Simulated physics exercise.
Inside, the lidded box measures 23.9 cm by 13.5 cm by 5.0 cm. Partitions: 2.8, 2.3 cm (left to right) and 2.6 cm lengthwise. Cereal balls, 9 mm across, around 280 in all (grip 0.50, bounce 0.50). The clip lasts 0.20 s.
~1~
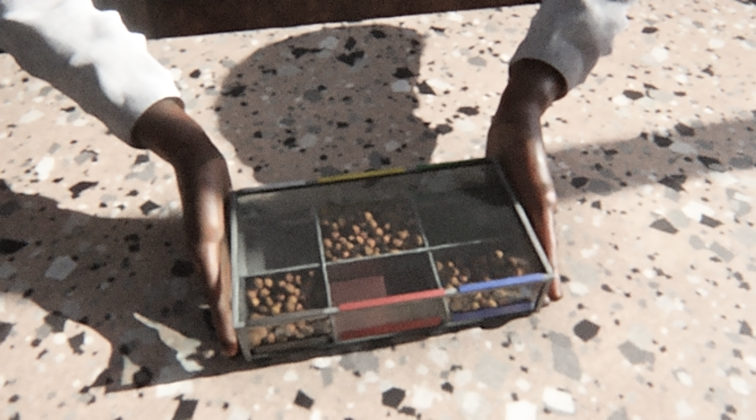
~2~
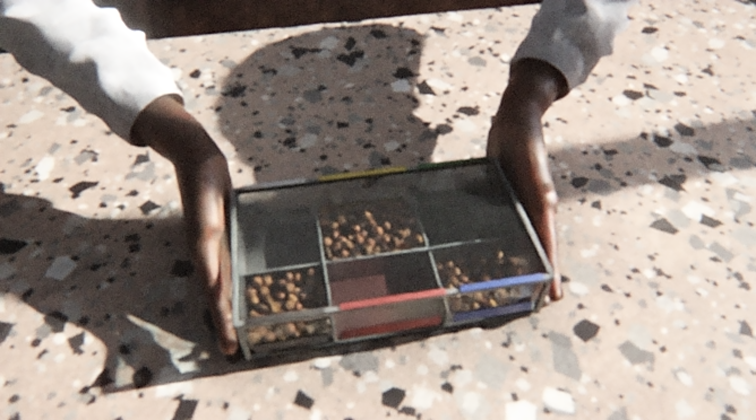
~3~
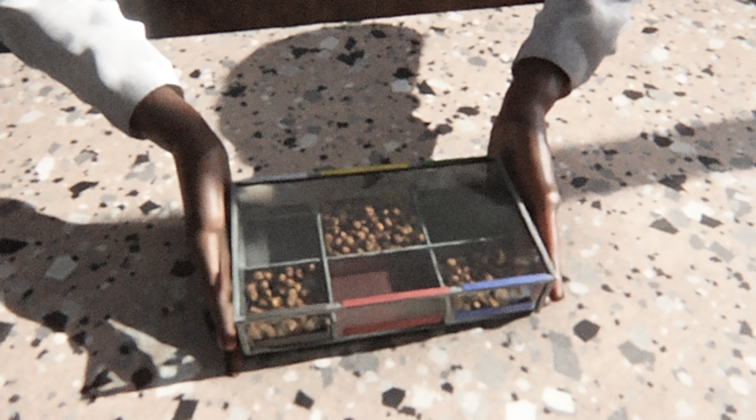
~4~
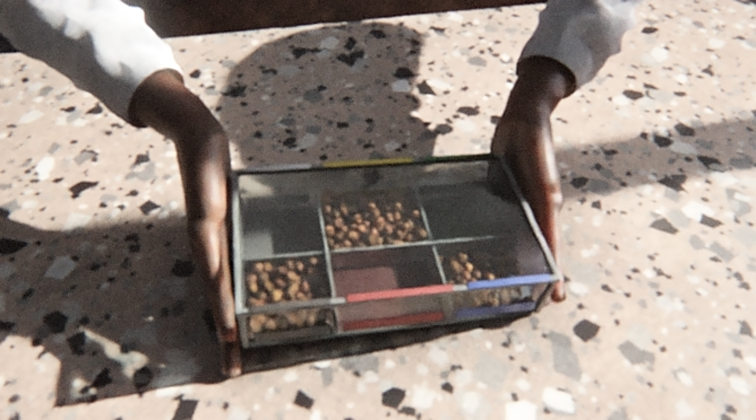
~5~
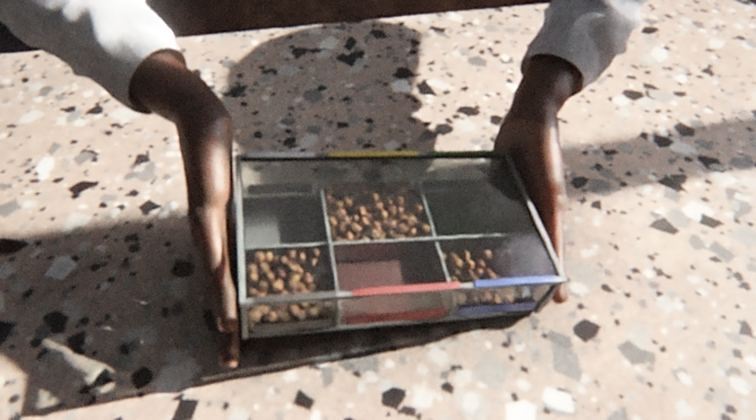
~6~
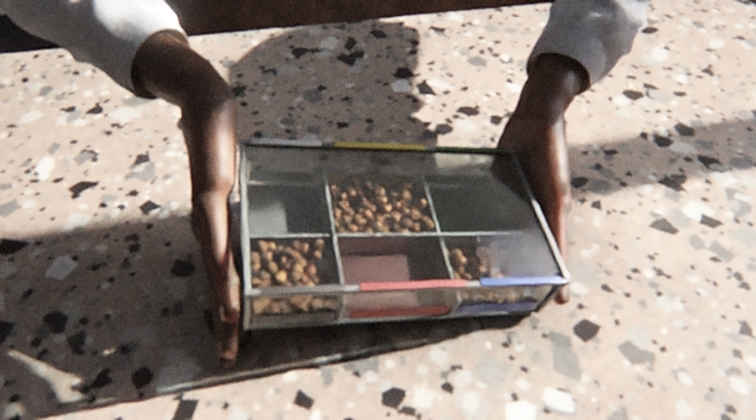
Two dark-skinned hands in pale, long sleeves grip the ends of a clear-lidded box of six compartments, seen from above over a speckled stone surface in bright light with shadows. Small brown balls sit in the top middle and both front corner compartments, with red and blue strips along the front and yellow at the back. The hands slowly tilt the box, its left side rising slightly, while the camera stays still.
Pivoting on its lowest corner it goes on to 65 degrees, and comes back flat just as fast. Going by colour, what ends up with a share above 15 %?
Red under, blue over, green under, yellow over, white under, black over.
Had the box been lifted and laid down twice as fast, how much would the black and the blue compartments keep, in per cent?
Black 20; blue 35.
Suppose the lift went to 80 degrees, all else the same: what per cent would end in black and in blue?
Then: Black 15, blue 45.
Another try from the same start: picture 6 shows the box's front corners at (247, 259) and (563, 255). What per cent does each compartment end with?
Red 0, blue 15, green 20, yellow 35, white 0, black 25.
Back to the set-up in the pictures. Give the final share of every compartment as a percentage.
Red 5; blue 25; green 5; yellow 35; white 0; black 25.
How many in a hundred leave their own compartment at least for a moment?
About 20 per cent.
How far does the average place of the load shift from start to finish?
About 3.5 cm.
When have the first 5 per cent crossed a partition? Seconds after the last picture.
Near 0.60 s.
Then, 0.62 s after the last picture, tilt 65 degrees; blue 20 %, green 5 %, yellow 45 %, black 30 %.
Then, 1.04 s after the last picture, tilt 27 degrees; red 5 %, blue 25 %, green 5 %, yellow 35 %, black 25 %.
Then, 1.53 s after the last picture, tilt 0 degrees; red 5 %, blue 25 %, green 5 %, yellow 35 %, black 25 %.
In the end, red 5 %, blue 25 %, green 5 %, yellow 35 %, white 0 %, black 25 %.
